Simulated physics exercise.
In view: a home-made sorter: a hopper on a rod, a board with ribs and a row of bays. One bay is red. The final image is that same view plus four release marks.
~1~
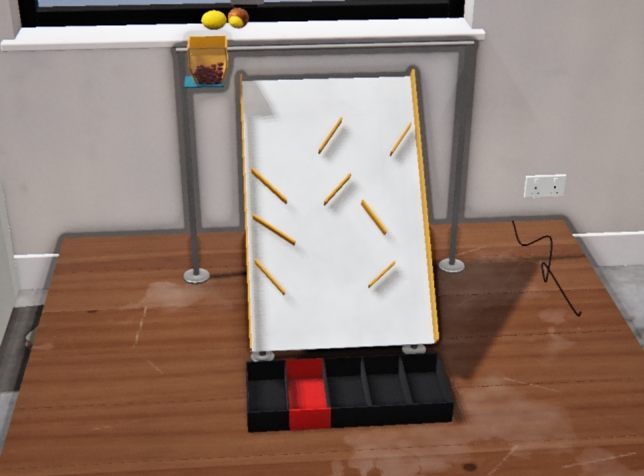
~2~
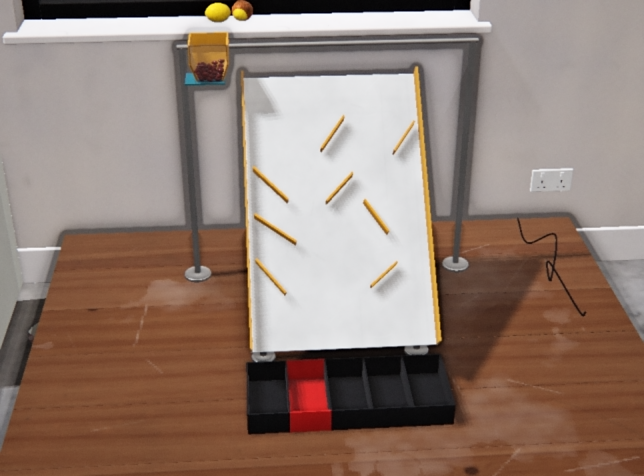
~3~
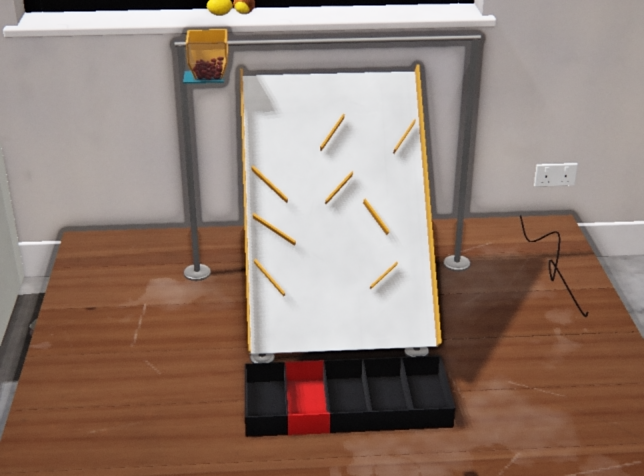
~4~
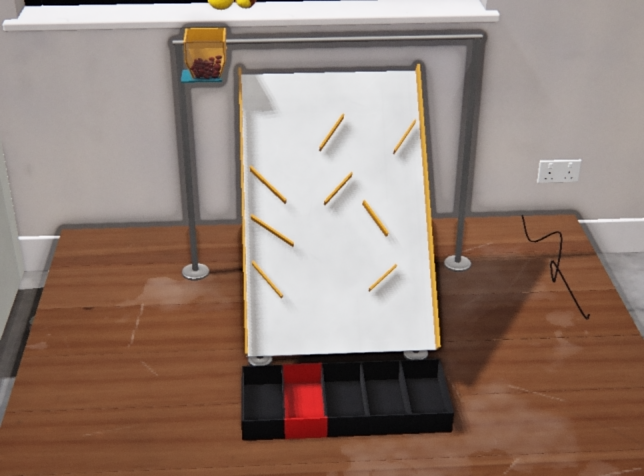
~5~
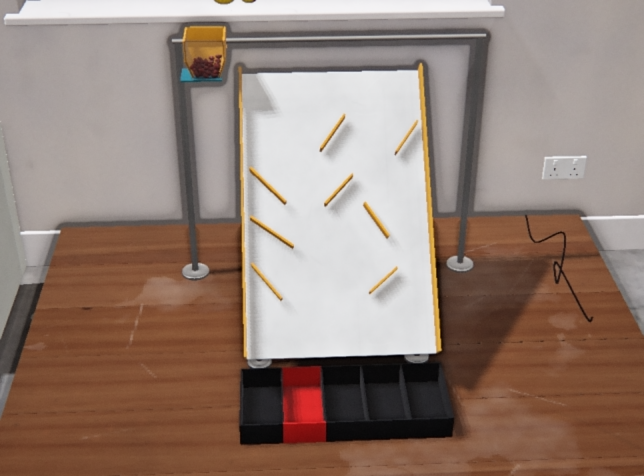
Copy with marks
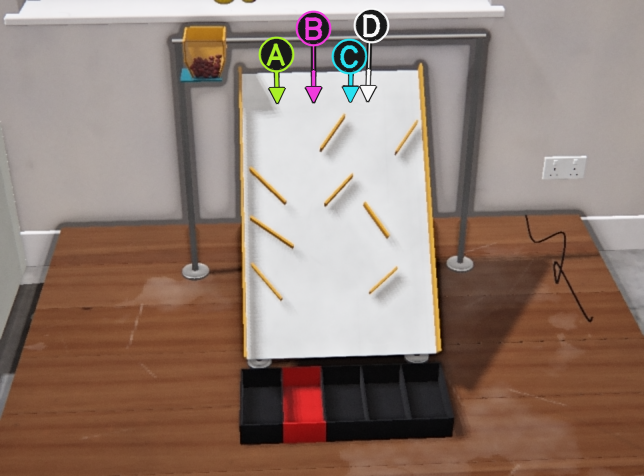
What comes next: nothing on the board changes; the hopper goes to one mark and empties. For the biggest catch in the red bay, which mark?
B is best.
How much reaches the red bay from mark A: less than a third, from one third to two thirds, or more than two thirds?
Mark A gives less than a third.
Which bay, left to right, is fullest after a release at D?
The fifth.
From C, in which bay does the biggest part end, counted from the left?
It is the fifth one.
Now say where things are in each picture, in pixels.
Hopper near (209, 78), kidney beans, door shut, in the first frame.
Ribs (321, 148) to (344, 115), (394, 150) to (414, 121), (253, 167) to (288, 199), in the second frame.
Ribs (326, 200) to (353, 171), (253, 214) to (296, 242), (365, 199) to (389, 231), in the third frame.
Ribs (252, 261) to (282, 296), (370, 289) to (397, 264), in the fourth frame.
Red bay near (305, 431), number 2 of 5 from the left, in the fifth frame.
On the marked copy, mark A meets the board at (277, 97); mark B meets the board at (313, 96); mark C meets the board at (350, 96); mark D meets the board at (367, 95).
With A, a small share in the red bay, the bulk in other bays, only a few held on the board, only a few outside the box.
With B, close to a third in the red bay, close to two thirds in other bays.
With C, a small share in the red bay, the bulk in other bays, only a few held on the board.
With D, a small share in the red bay, the bulk in other bays.
